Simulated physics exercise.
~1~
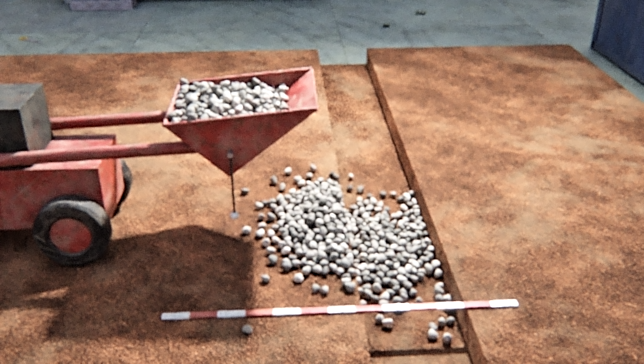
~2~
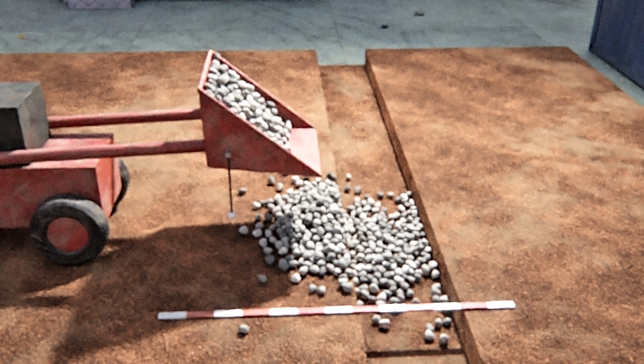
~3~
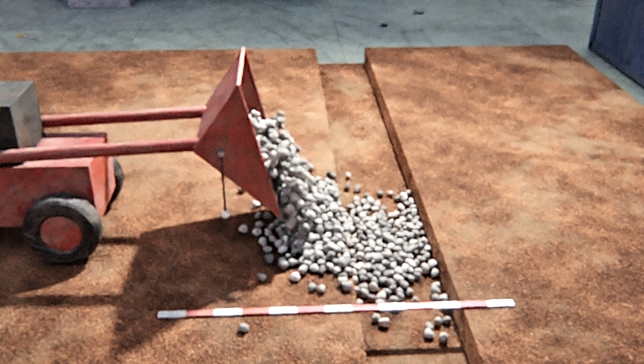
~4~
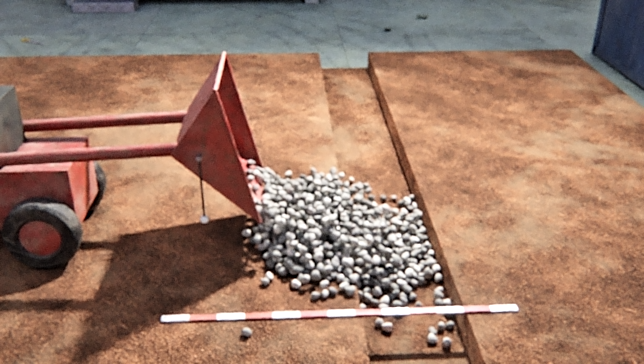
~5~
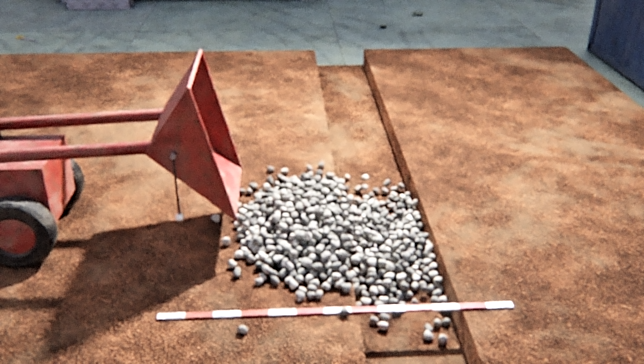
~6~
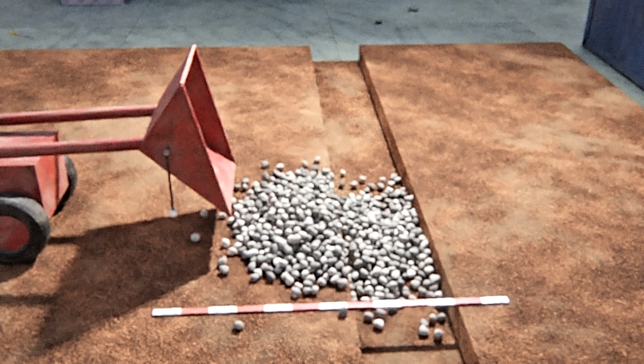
A small red loader tipped its bucket of smooth pale stones onto a heap already lying at the edge of a shallow trench, then backed away to the left with the bucket empty, leaving a wider pile spread partly across the trench.
